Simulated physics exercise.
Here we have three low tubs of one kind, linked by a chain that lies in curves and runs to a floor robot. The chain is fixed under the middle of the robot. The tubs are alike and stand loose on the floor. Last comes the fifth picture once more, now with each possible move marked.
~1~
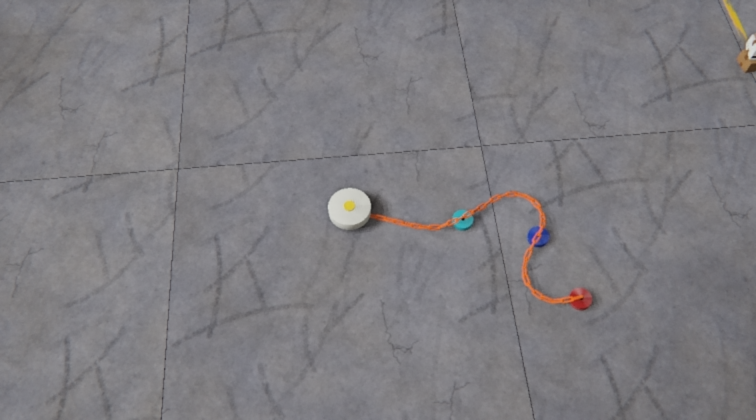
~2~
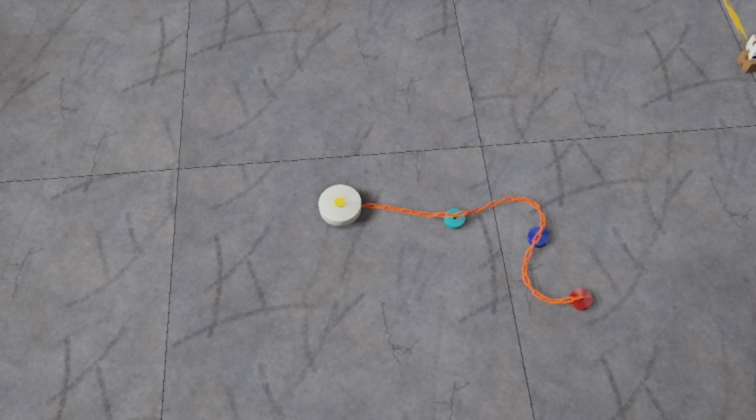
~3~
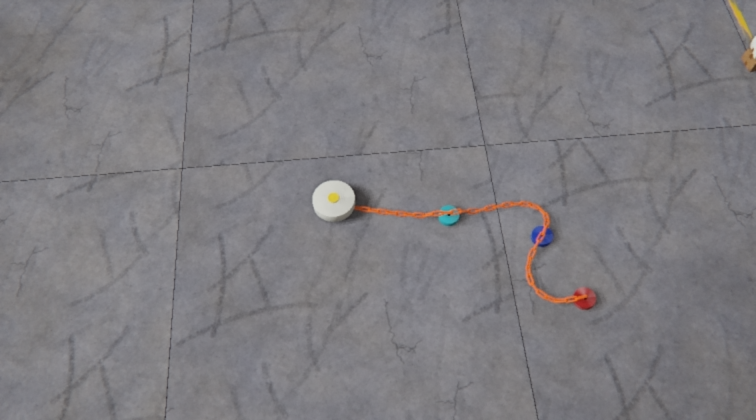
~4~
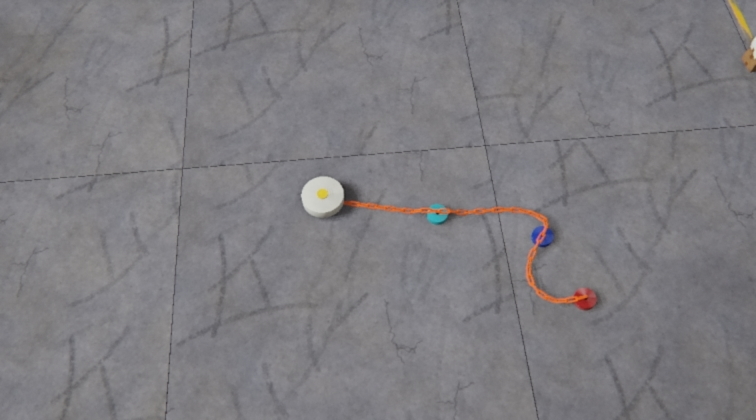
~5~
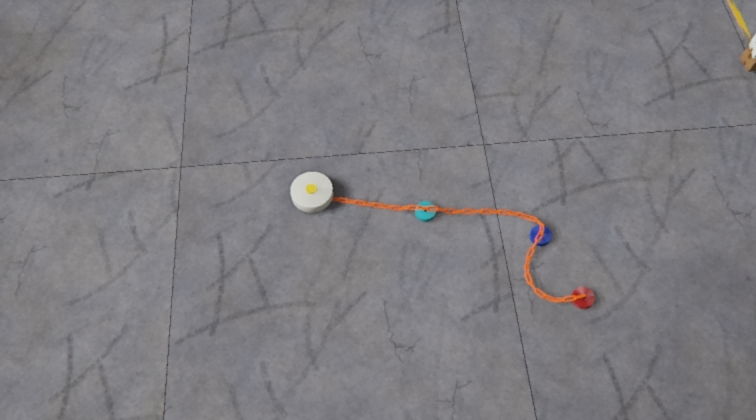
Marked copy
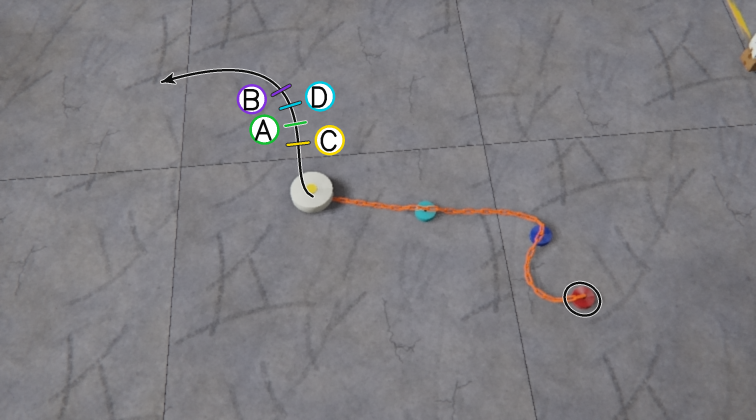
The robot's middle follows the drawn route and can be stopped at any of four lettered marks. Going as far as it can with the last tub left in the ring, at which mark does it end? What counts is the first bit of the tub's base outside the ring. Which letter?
Up to mark A.
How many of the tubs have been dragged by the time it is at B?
Three.
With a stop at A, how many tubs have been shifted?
By then, two.
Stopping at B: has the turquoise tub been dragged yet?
Yes.
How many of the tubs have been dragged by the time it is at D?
Three.
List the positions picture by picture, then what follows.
Robot (350, 210); red tub (581, 299); blue tub (538, 236), in the first frame.
Robot (340, 206); turquoise tub (455, 219); red tub (581, 299), in the second frame.
Robot (334, 202); turquoise tub (449, 215); red tub (585, 298), in the third frame.
Robot (323, 198); turquoise tub (437, 214); red tub (585, 299), in the fourth frame.
Robot (312, 193); turquoise tub (426, 211); red tub (583, 298); blue tub (541, 235), in the fifth frame.
On the marked copy, A at (296, 124); B at (281, 90); C at (298, 144); D at (290, 106); the ring at (582, 299); the route from (313, 197) via (281, 90) to (162, 82).
With A. Early on, robot (300, 169); red tub (583, 298); blue tub (533, 234); turquoise tub (405, 206).
Further on, robot (298, 142); red tub (583, 298); blue tub (514, 231); turquoise tub (390, 196).
At the end, robot (295, 120); red tub (583, 298); blue tub (494, 228); turquoise tub (376, 181); the ringed tub at the far end is still in its ring.
As for the rest, B drags the last tub to (549, 274); C is safe but short; D drags the last tub to (570, 287).
